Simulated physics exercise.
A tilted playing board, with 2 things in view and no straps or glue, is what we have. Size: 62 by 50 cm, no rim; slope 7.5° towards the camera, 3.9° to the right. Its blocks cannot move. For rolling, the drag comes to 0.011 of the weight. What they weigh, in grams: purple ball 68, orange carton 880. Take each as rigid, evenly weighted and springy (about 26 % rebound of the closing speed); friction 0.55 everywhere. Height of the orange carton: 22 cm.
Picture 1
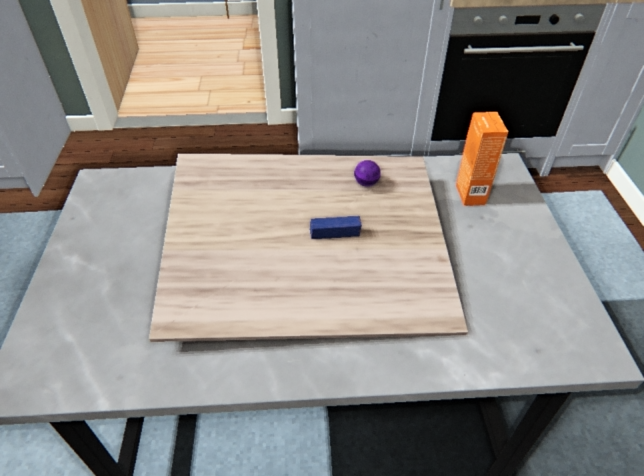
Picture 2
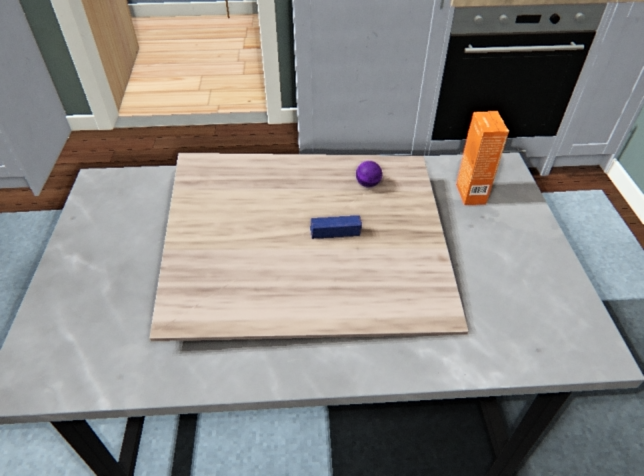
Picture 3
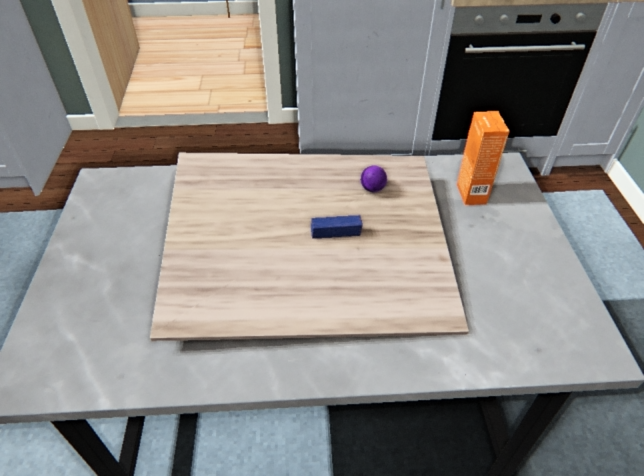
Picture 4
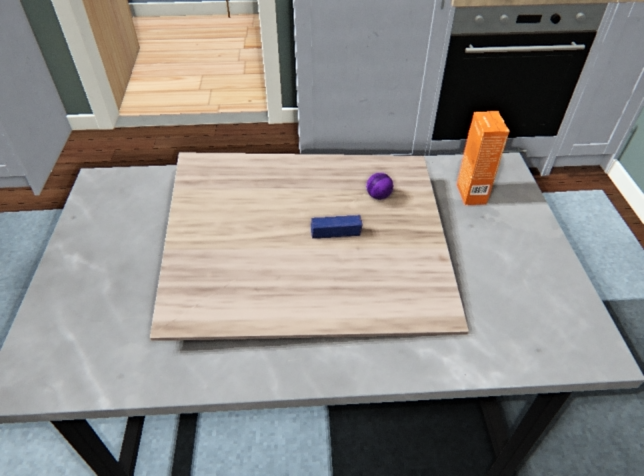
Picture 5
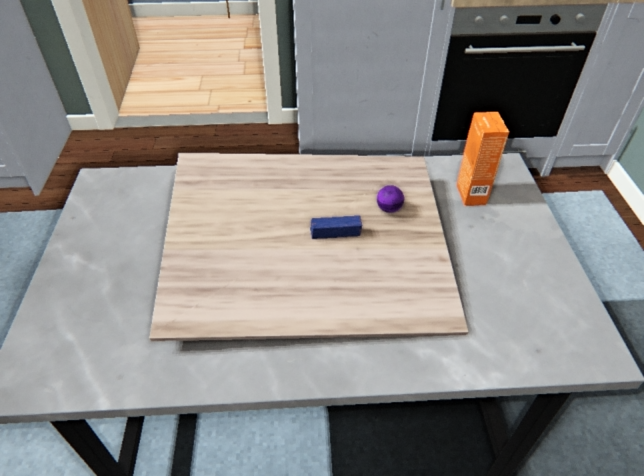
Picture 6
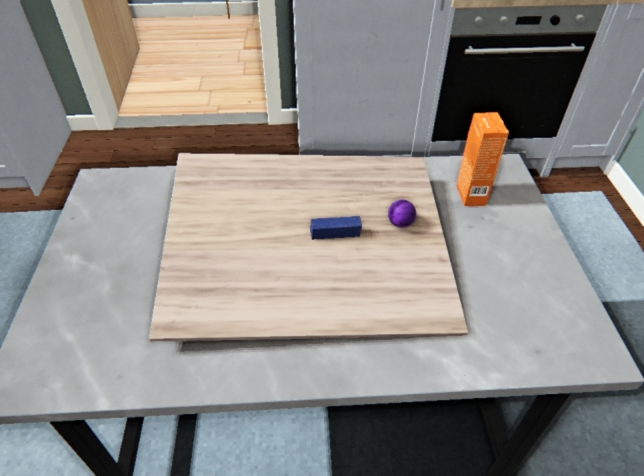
At first, a purple ball sits near the far edge of a wooden board on a gray table, behind a dark blue block and left of an upright orange carton. The ball then rolls toward the camera and rightward, gradually picking up speed, until it is just right of the unmoving block.
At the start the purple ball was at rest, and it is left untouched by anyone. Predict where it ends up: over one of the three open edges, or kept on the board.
Result: Right drop.
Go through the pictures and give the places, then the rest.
In the first frame, 41 cm of board to the near edge; purple ball (368, 173); orange carton (480, 161).
In the second frame, 40 cm of board to the near edge; purple ball (369, 174); orange carton (480, 160).
In the third frame, 39 cm of board to the near edge; purple ball (374, 179); orange carton (481, 160).
In the fourth frame, 36 cm of board to the near edge; purple ball (380, 186); orange carton (481, 160).
In the fifth frame, 32 cm of board to the near edge; purple ball (390, 199); orange carton (480, 161).
In the sixth frame, 28 cm of board to the near edge; purple ball (402, 214); orange carton (480, 162).
Then, 0.20 s after the last picture, 17 cm of board to the near edge; purple ball near (436, 253).
Then, 0.50 s after the last picture, it has gone over the right edge; purple ball near (514, 345).
Then, 0.70 s after the last picture, it has gone over the right edge; purple ball near (577, 426).
By the end, it has gone over the right edge; orange carton in place, give or take 8 cm.
